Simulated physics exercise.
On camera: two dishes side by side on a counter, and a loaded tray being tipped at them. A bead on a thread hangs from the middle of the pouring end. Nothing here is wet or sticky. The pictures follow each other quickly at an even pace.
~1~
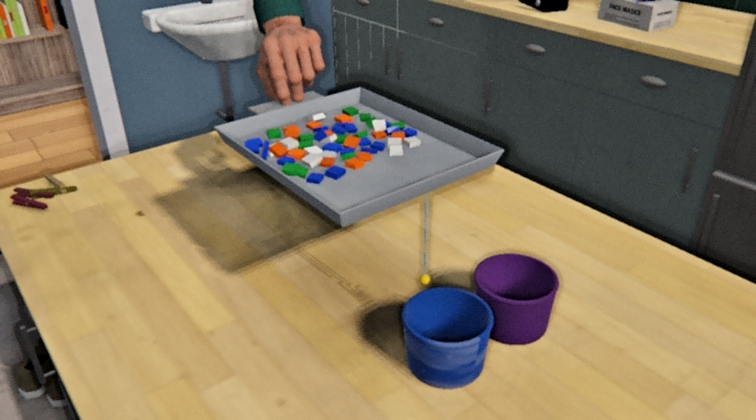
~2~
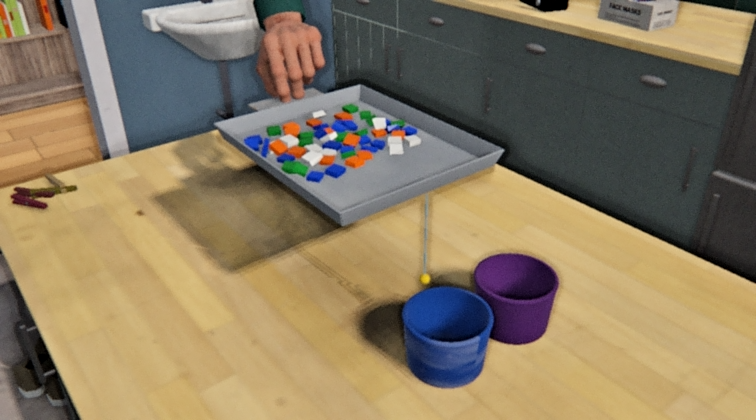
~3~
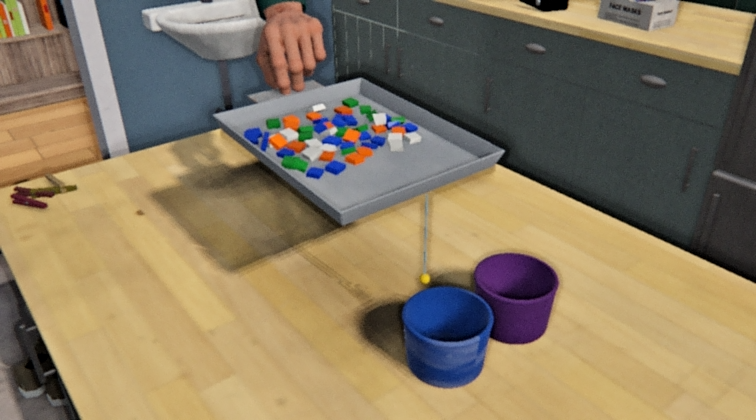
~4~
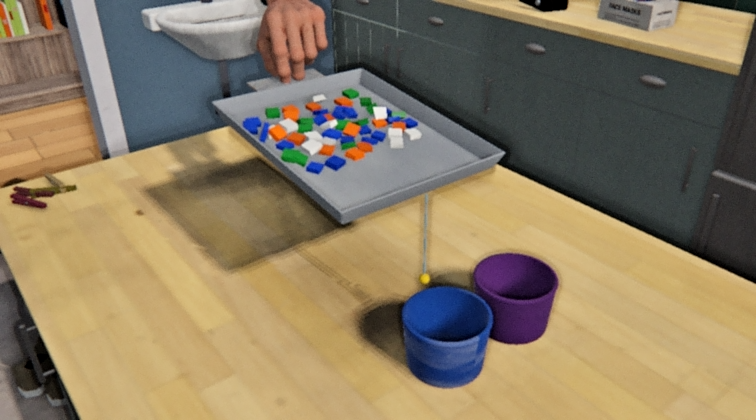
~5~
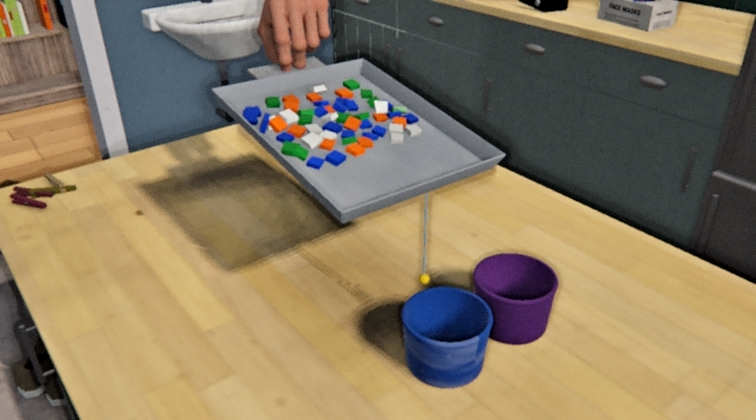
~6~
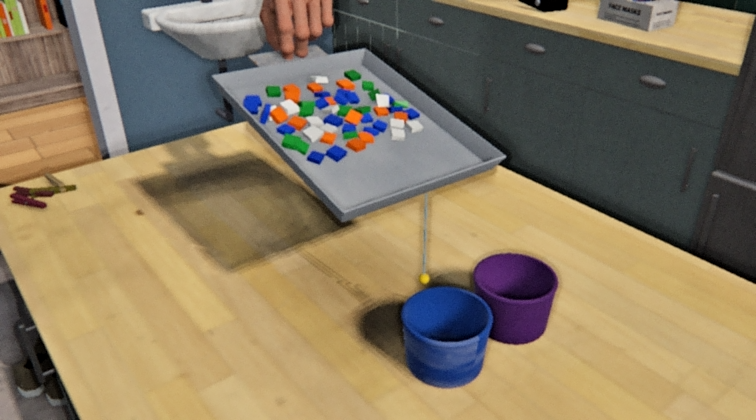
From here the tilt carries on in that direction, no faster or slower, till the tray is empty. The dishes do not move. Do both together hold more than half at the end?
Together they catch the larger part.
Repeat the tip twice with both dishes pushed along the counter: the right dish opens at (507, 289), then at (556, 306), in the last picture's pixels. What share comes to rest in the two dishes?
In turn 70 and 10 in a hundred.
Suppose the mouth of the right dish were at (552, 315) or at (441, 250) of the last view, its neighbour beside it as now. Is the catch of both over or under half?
In turn: Less than half; not half.
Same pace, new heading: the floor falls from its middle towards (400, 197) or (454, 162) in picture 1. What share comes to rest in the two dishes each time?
In turn 40 and 10 in a hundred.
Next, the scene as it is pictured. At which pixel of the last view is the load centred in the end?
At about (486, 332).
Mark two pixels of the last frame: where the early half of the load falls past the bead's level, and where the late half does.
At about (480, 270), then at (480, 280).
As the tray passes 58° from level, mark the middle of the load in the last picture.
Close to (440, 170).
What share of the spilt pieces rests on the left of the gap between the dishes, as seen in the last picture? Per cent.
About 50 per cent.
Just after the last frame, tray tipped steeply; almost all on the tray; about a tenth in the air.
A moment on, tray tipped right over; roughly two thirds on the tray; about a tenth in the left dish; about a tenth in the right dish; just a few outside both; roughly a quarter in the air.
Further on, tray tipped past a quarter turn; roughly a third in the left dish; roughly a third in the right dish; roughly a quarter outside both.
When it is over, tray tipped past a quarter turn; roughly a third in the left dish; roughly a third in the right dish; roughly a quarter outside both.
